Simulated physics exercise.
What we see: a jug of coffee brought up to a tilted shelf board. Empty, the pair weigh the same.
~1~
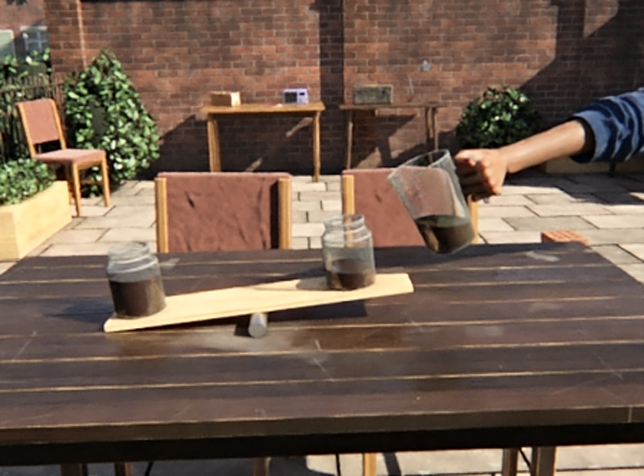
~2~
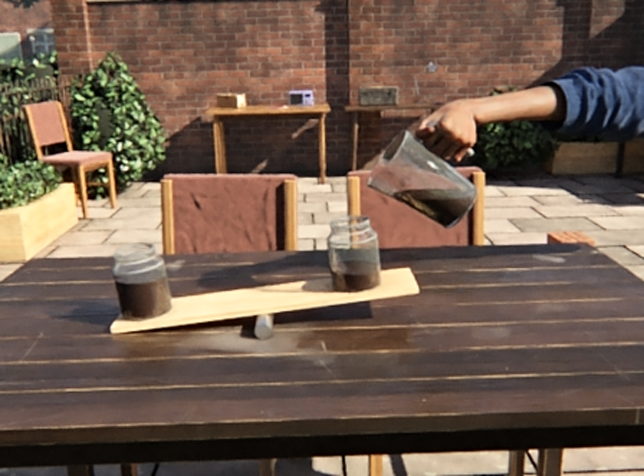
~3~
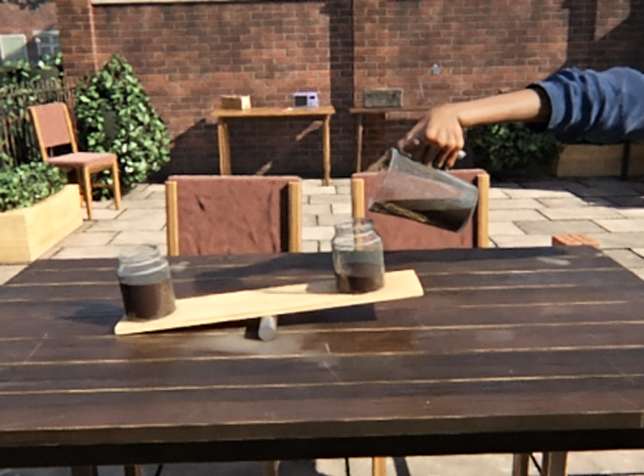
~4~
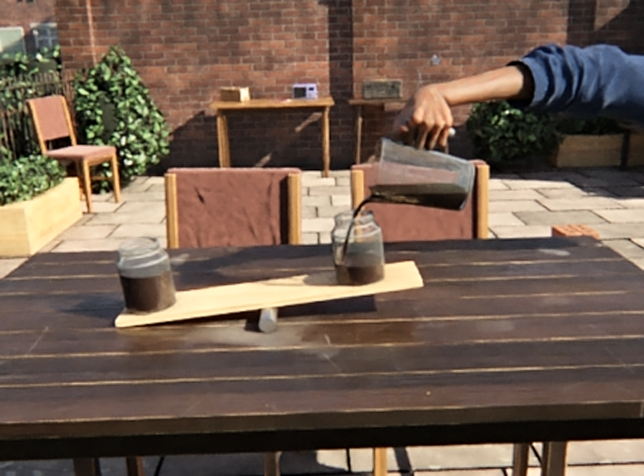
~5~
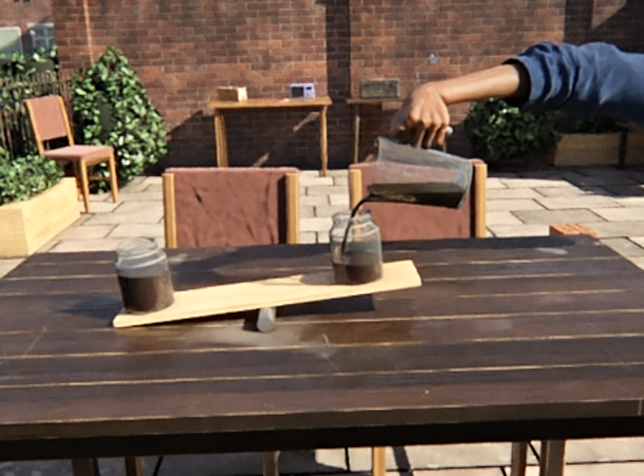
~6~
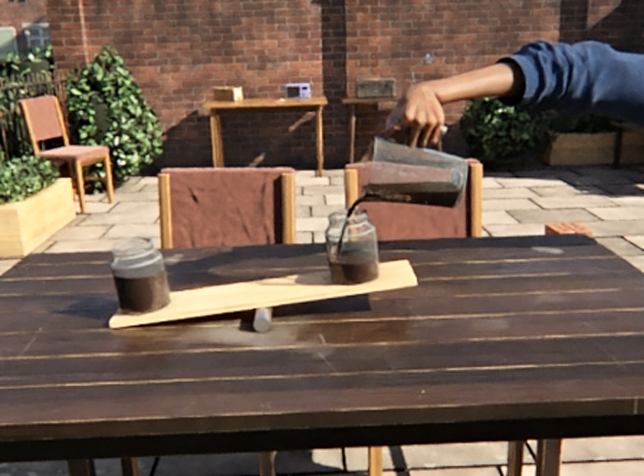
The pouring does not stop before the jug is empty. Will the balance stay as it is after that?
Yes, it stays.
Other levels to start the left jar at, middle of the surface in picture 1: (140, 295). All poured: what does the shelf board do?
My ruling: It tilts the other way.
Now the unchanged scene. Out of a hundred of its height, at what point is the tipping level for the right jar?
Tipping level: Near 80 per cent.
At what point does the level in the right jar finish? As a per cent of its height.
Roughly 60 per cent of its height.
Soon after, the right jar is about half full; the shelf board leans as before.
In the end, the right jar is about two thirds full; the shelf board leans as before.
